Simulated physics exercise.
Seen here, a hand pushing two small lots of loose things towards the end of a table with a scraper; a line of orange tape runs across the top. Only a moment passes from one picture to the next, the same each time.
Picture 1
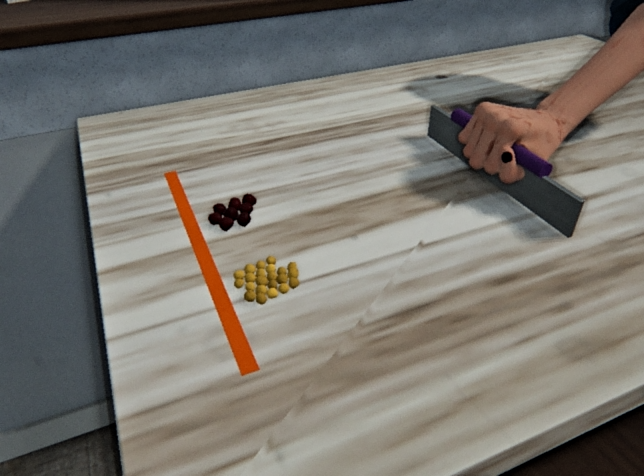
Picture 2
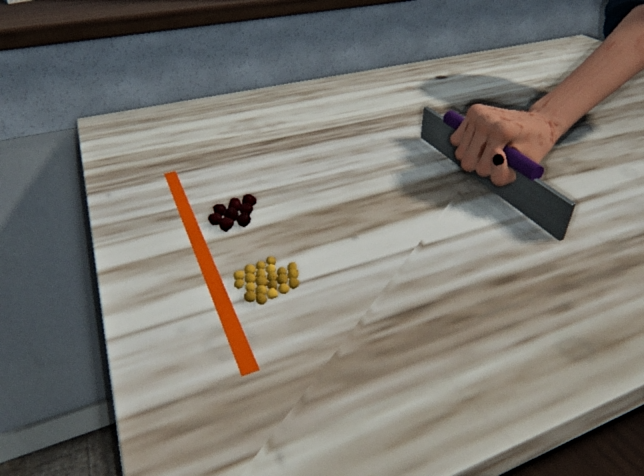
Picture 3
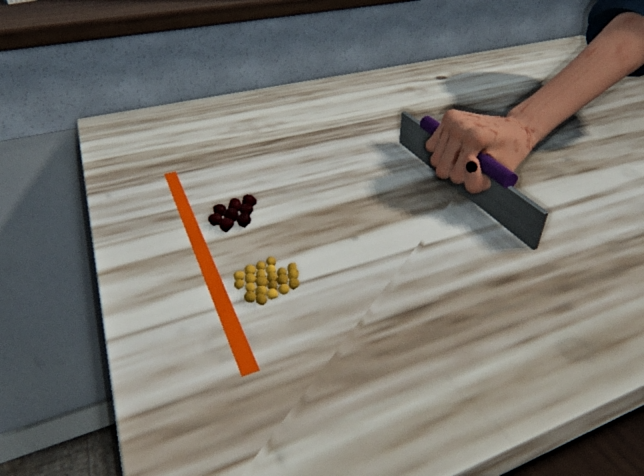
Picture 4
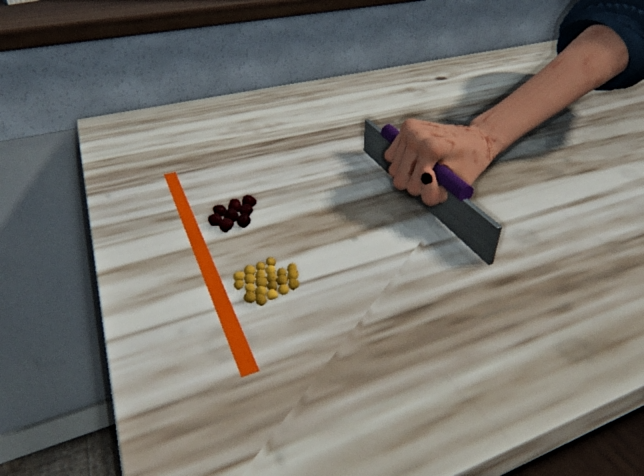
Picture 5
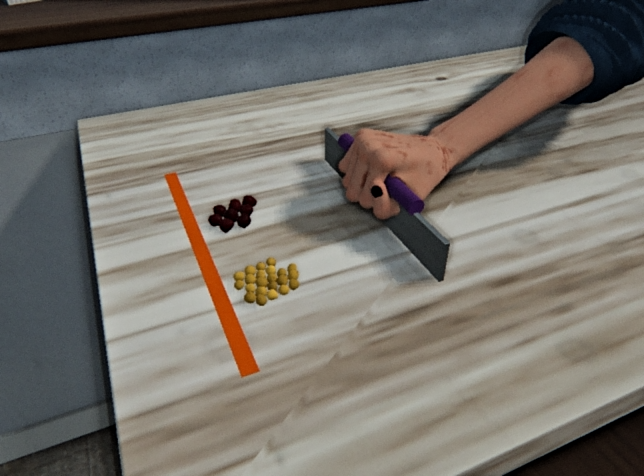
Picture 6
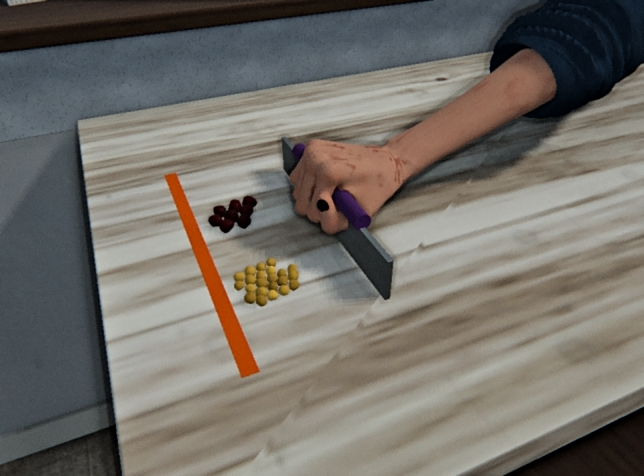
The footage shows a hand gripping a scraper by its purple handle and sliding it leftward across a streaky wooden-look table, drawing closer to small piles of dark red and yellow pieces, which stay still beside an orange strip.
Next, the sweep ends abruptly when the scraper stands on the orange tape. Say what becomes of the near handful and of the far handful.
The near handful partly drops off; the far handful partly drops off.
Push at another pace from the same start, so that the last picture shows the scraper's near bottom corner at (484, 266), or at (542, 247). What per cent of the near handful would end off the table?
First some 0, then 0 per cent.
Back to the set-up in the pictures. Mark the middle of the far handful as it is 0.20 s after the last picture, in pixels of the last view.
Near (113, 244).
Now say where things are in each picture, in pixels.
In the first picture, scraper at (563, 209), at rest; orange tape at (173, 179), about a palm's width from the edge; edge at (97, 282); near handful at (272, 276), a few puffed corn balls; far handful at (231, 214), a few dried cherries.
In the second picture, scraper at (554, 212); far handful at (231, 214).
In the third picture, scraper at (527, 220); near handful at (272, 277).
In the fourth picture, scraper at (483, 234); far handful at (231, 215).
In the fifth picture, scraper at (433, 250); near handful at (272, 278).
In the sixth picture, scraper at (379, 267); orange tape at (173, 181); edge at (97, 284); near handful at (272, 278); far handful at (231, 216).
Then, 0.09 s after the last picture, scraper still moving, near (245, 207); near handful all on the table, its front near (222, 313); far handful all on the table, its front near (188, 219).
Then, 0.20 s after the last picture, scraper stopped at the orange tape; near handful all on the table, its front near (69, 382); far handful all on the table, its front near (50, 269).
Then, 0.48 s after the last picture, scraper stopped at the orange tape; near handful all over the edge; far handful all over the edge.
At rest, scraper stopped at the orange tape; near handful all over the edge; far handful all over the edge.
